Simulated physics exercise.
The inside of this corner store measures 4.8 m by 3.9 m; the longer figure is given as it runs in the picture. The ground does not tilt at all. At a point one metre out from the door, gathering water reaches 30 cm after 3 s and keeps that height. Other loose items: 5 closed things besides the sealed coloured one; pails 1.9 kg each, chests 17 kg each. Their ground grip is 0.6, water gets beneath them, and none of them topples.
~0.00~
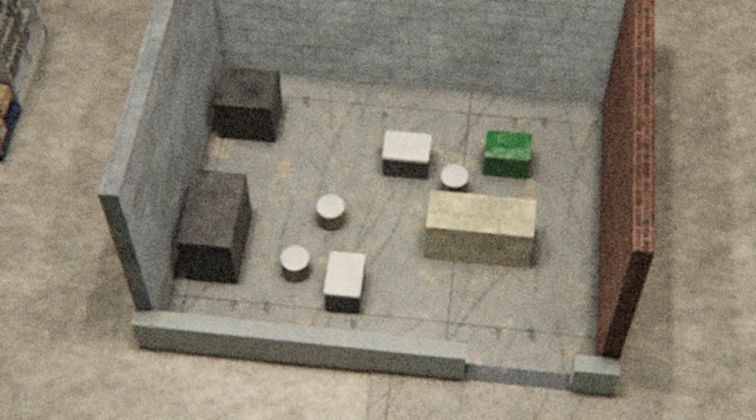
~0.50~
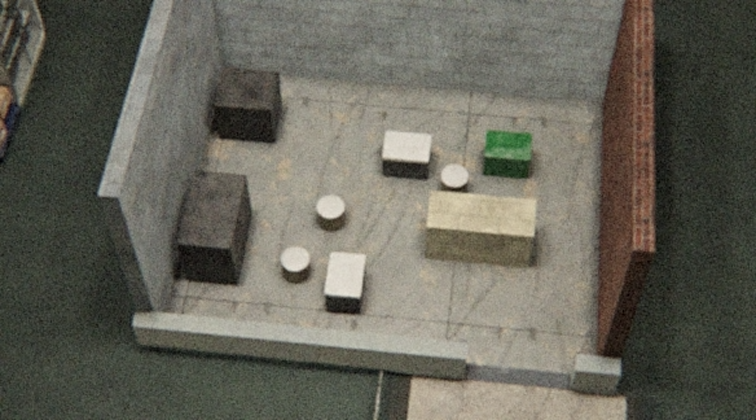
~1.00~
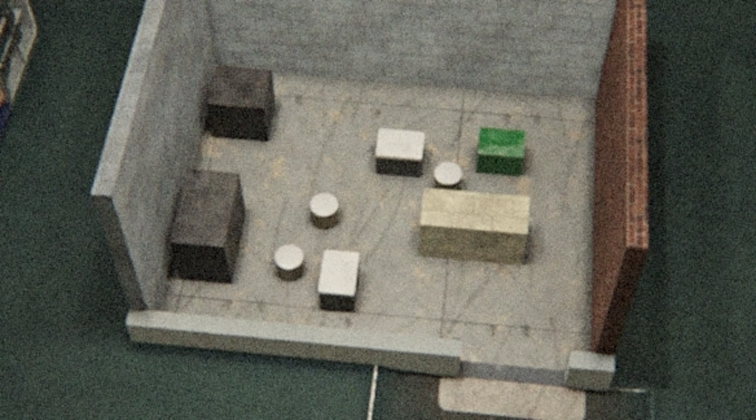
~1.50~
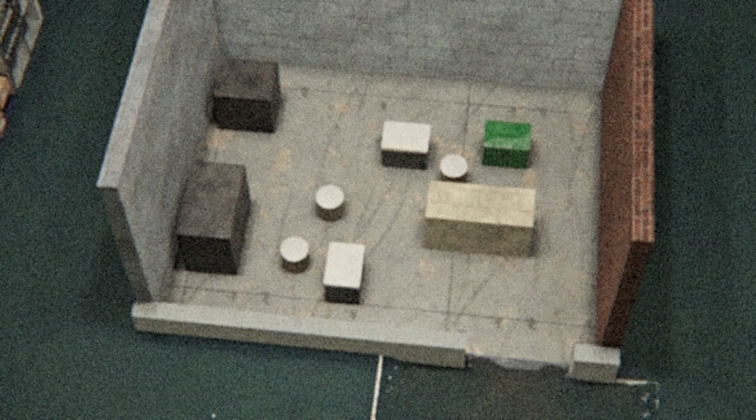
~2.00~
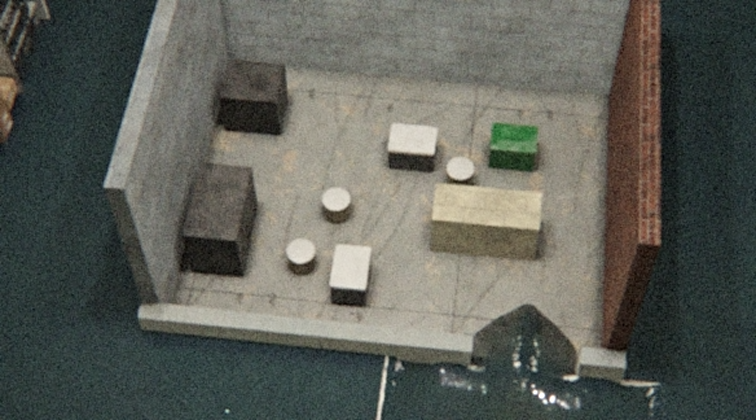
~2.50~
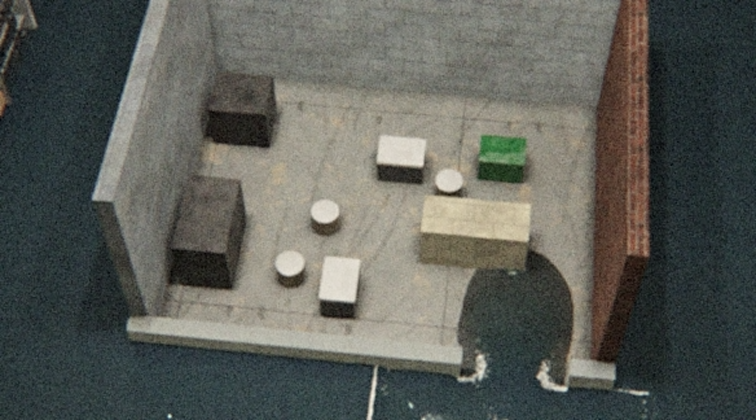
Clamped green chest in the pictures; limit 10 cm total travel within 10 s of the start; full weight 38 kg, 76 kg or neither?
The lighter amount does the job.
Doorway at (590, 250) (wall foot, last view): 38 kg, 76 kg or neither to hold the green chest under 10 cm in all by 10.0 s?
Well, then the greater option is needed.
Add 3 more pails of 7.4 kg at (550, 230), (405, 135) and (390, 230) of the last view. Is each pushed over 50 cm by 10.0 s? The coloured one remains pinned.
Result, in turn - exceeds it; exceeds it; falls shy.
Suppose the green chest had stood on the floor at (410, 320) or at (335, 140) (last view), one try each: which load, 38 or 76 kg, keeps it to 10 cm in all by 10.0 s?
Respectively, the light option succeeds and the light option succeeds.
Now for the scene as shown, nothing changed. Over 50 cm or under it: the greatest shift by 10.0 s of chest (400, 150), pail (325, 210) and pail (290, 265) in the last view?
Falls short; exceeds it; exceeds it.
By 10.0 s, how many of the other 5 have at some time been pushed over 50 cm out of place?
The tally stands at 4.
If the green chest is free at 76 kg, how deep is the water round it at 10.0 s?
Close to 8 cm deep.
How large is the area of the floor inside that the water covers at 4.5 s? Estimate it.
Near 8.0 m2 in all.
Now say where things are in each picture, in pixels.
The green chest at (509, 145) rests on the ground; 0.0 m2 under water; 0 of 6 have shifted, in the first frame.
The green chest at (508, 145) rests on the ground; 0.0 m2 under water; 0 of 6 have shifted, in the second frame.
The green chest at (502, 142), on the bottom; 0.0 m2 under water; 0 of 6 have shifted, in the third frame.
The green chest at (508, 135) rests on the ground; 0.0 m2 under water; 0 of 6 have shifted, in the fourth frame.
The green chest at (514, 138) rests on the ground; 0.5 m2 under water; 0 of 6 have shifted, in the fifth frame.
The green chest at (503, 149), on the bottom; water covers 1.6 m2; 0 of 6 have shifted, in the sixth frame.
After 3.5 s the green chest would be 0 cm from its start with 38 kg and 0 cm from its start with 76 kg; 0 cm of water round it then.
After 4.5 s the green chest would be 0 cm from its start with 38 kg and 0 cm from its start with 76 kg; 3 cm of water round it then.
After 7.0 s the green chest would be 0 cm from its start with 38 kg and 0 cm from its start with 76 kg; 6 cm of water round it then.
After 10.0 s the green chest would be 0 cm from its start with 38 kg and 0 cm from its start with 76 kg; 8 cm of water round it then.
